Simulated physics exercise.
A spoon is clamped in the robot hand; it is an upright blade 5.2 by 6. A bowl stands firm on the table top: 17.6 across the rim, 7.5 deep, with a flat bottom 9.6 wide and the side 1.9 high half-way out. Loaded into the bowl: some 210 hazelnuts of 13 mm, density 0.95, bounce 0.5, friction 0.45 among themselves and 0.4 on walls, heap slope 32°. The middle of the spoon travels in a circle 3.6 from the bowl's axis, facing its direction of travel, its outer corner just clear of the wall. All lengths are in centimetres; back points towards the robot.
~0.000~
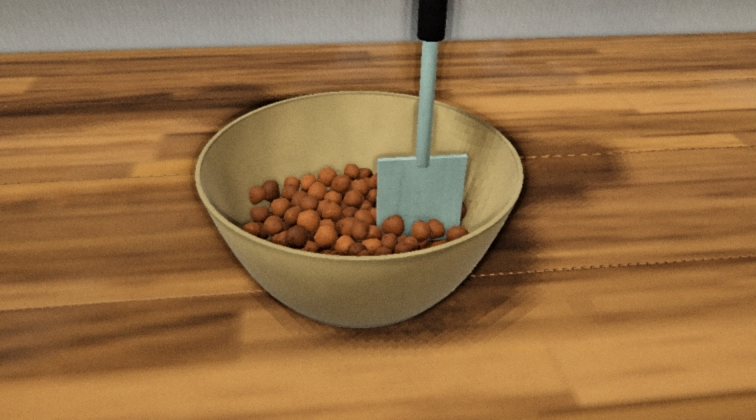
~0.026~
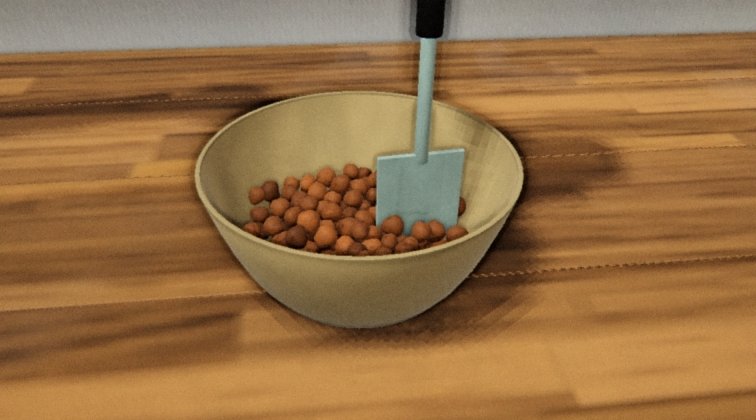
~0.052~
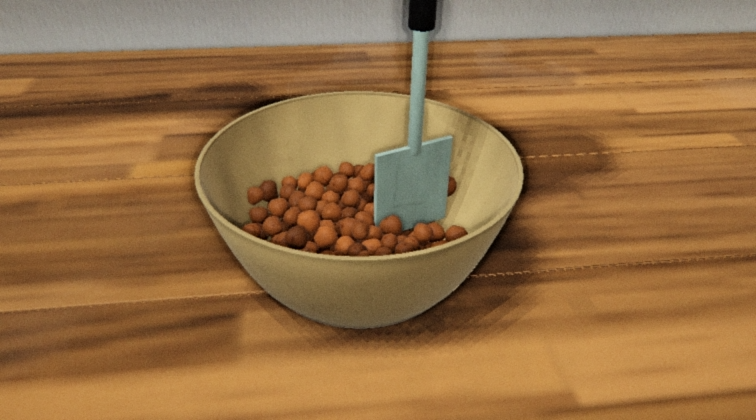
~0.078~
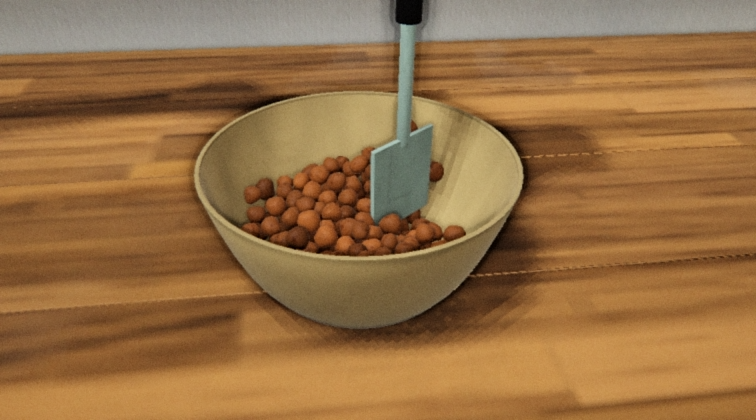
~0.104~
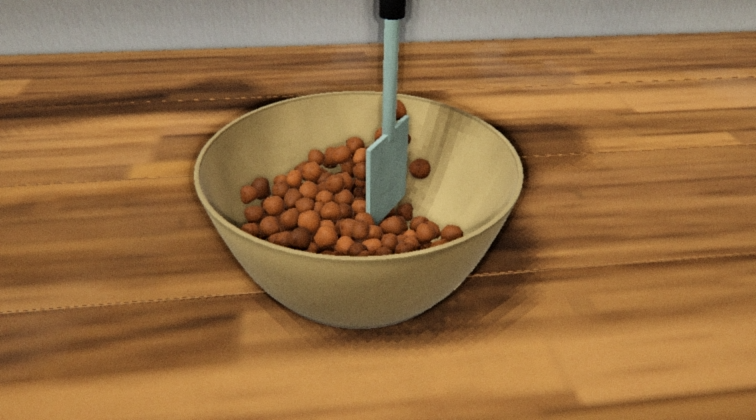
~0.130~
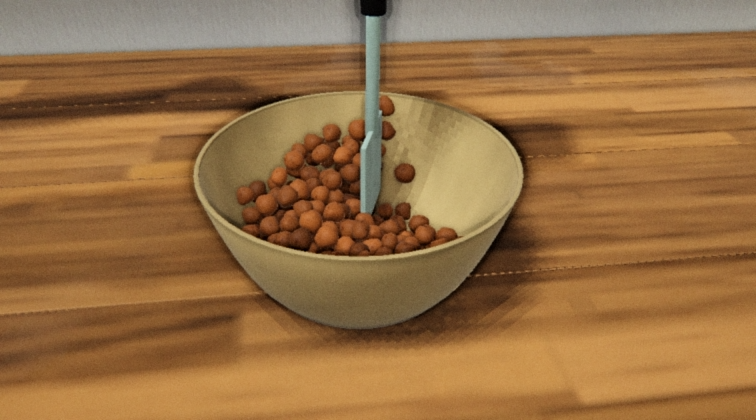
A wide cream bowl stands on a striped wooden table top against a pale grey wall, seen from slightly above by a still camera. Inside lies a heap of small reddish-brown balls, with a light blue, flat-bladed spoon with a black handle upright at the right. The spoon sweeps left and back, turning edge-on, pushing balls up the bowl's rear wall while a few trail to its right.
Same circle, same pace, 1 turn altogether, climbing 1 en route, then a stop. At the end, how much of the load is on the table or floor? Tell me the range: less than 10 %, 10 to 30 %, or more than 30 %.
It falls in the range less than 10 %.
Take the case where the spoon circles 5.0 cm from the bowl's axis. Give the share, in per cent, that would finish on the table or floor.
In that case roughly 0 per cent.
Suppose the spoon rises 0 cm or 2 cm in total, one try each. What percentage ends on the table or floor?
Some 5 and 5 per cent.
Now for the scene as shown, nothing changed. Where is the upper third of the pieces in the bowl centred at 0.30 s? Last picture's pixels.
Somewhere around (272, 219) in the last view.
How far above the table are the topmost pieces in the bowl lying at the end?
Roughly 6.5 centimetres.
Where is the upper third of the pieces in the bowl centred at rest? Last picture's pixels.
The centre sits around (403, 178) in the last picture.
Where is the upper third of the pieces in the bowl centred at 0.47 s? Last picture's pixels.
The centre is roughly (436, 224).
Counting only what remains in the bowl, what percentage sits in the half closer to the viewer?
35 %.
After 0.30 s, 182° round, highest piece 9 above the table; 212 in the bowl, 2 in flight or on the tool.
After 0.47 s, 292° round, highest piece 8 above the table; 206 in the bowl, 3 on the table or floor, 5 in flight or on the tool.
After 0.76 s, 0° round, highest piece 7 above the table; 204 in the bowl, 10 on the table or floor.
After 1.46 s, 0° round, highest piece 6 above the table; 204 in the bowl, 10 on the table or floor.
At rest, 204 in the bowl, 10 on the table or floor. That is 5 % on the table or floor.
